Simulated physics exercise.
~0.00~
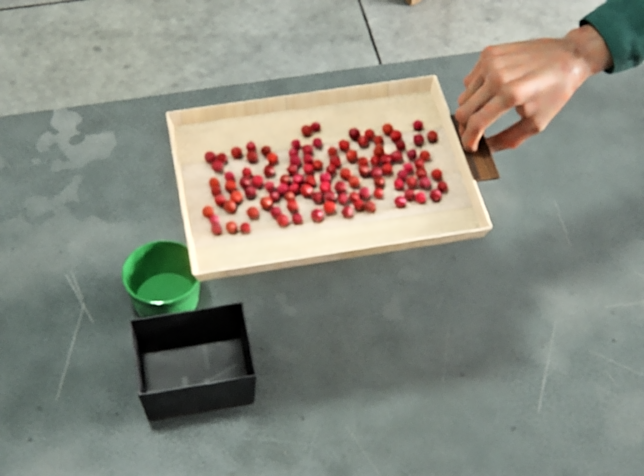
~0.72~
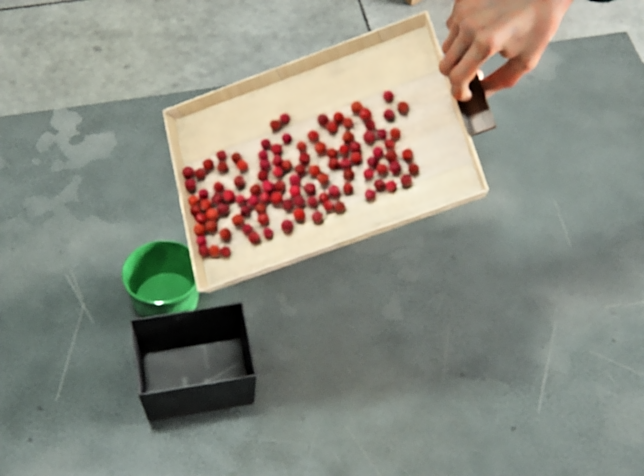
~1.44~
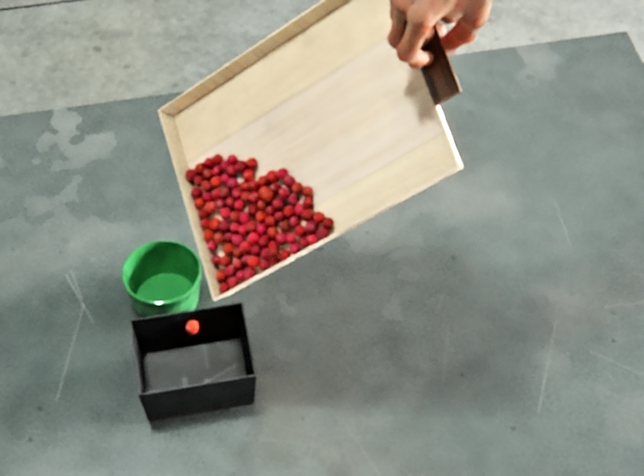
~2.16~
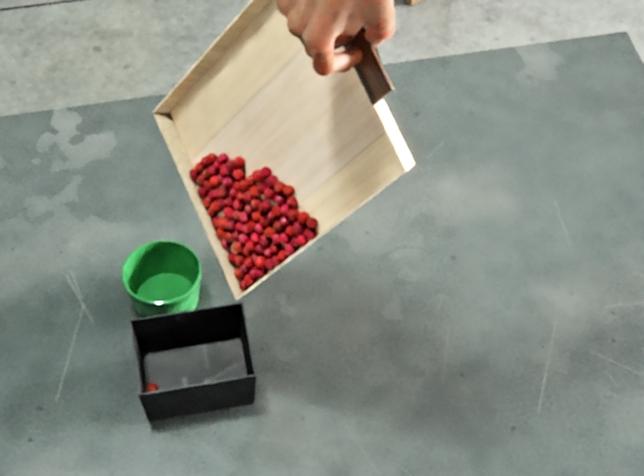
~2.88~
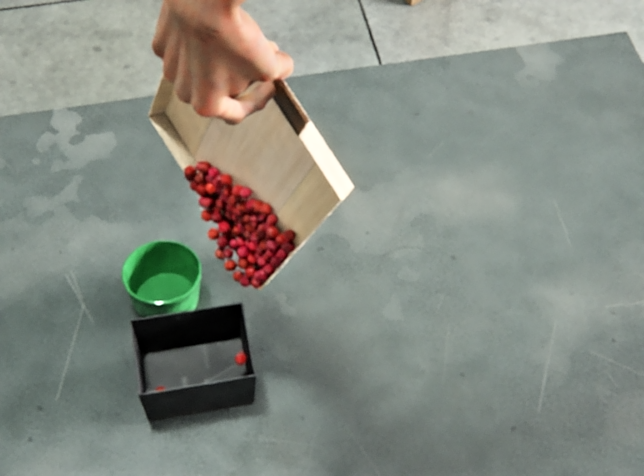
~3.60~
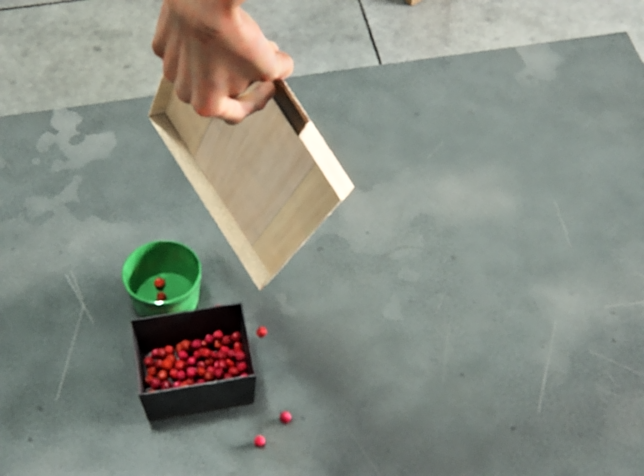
A hand in a green sleeve holds a pale wooden tray of red cranberries by its dark handle, above a grey tabletop seen from above at an angle. A green dish and a black tin stand at the lower left. The hand swings leftward, turning and tipping the tray, and the berries slide into its lower left corner. One or two drop into the tin first, then the rest pour out as the tray steepens. The tray ends empty, still held up, with most berries in the tin, a few in the dish and several on the table.
